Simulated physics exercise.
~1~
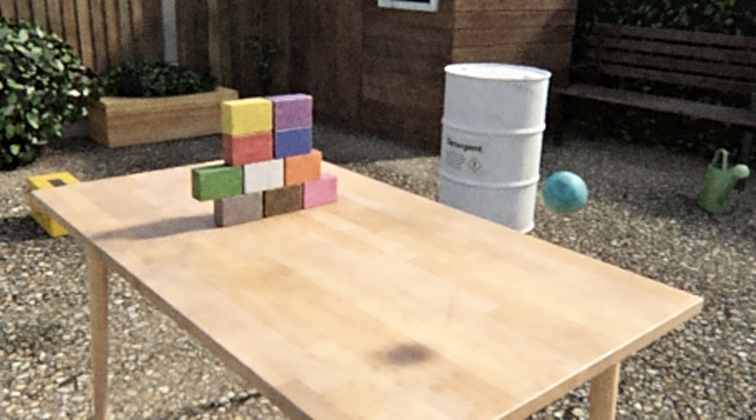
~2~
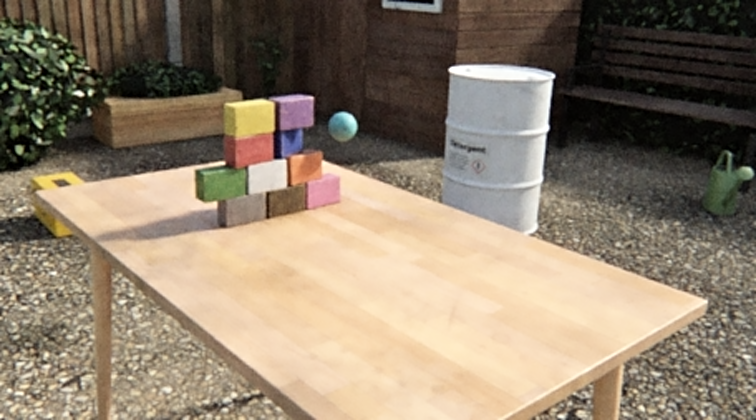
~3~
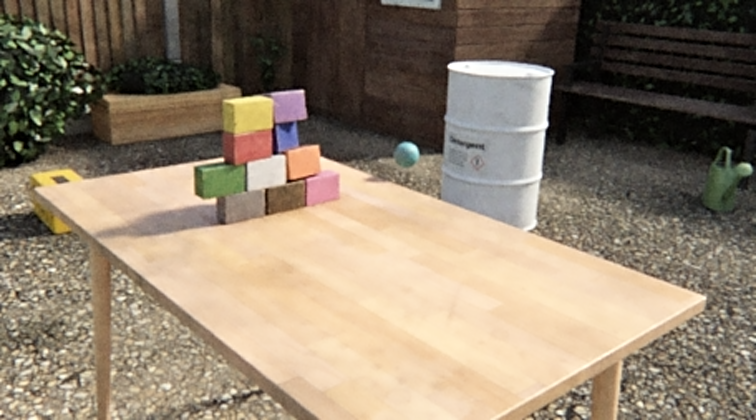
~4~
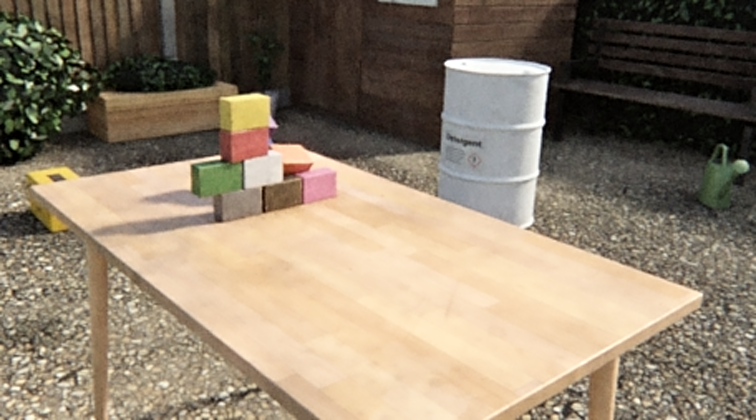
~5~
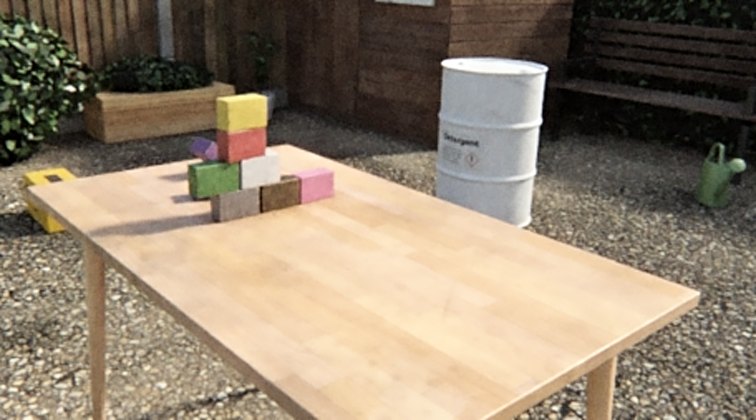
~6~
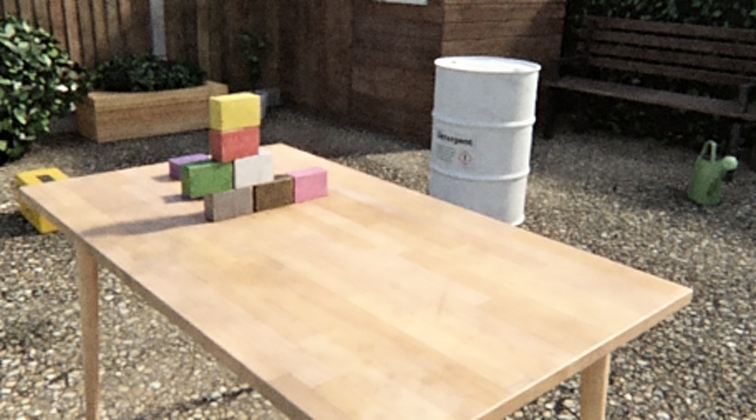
In a sunny gravel garden, seen from slightly above by a gently swaying camera, a pale wooden table stands before a white drum, a dark bench and a green watering can. Colourful blocks are stacked towards its far left end, yellow and purple on top, red and blue beneath. A turquoise ball flies in from the right, reaches the stack's right side, then bounces back to the right and drops from sight. The purple, blue and orange blocks tip and fall away. The purple one ends lying behind the green block, while yellow still sits on red above the remaining blocks.
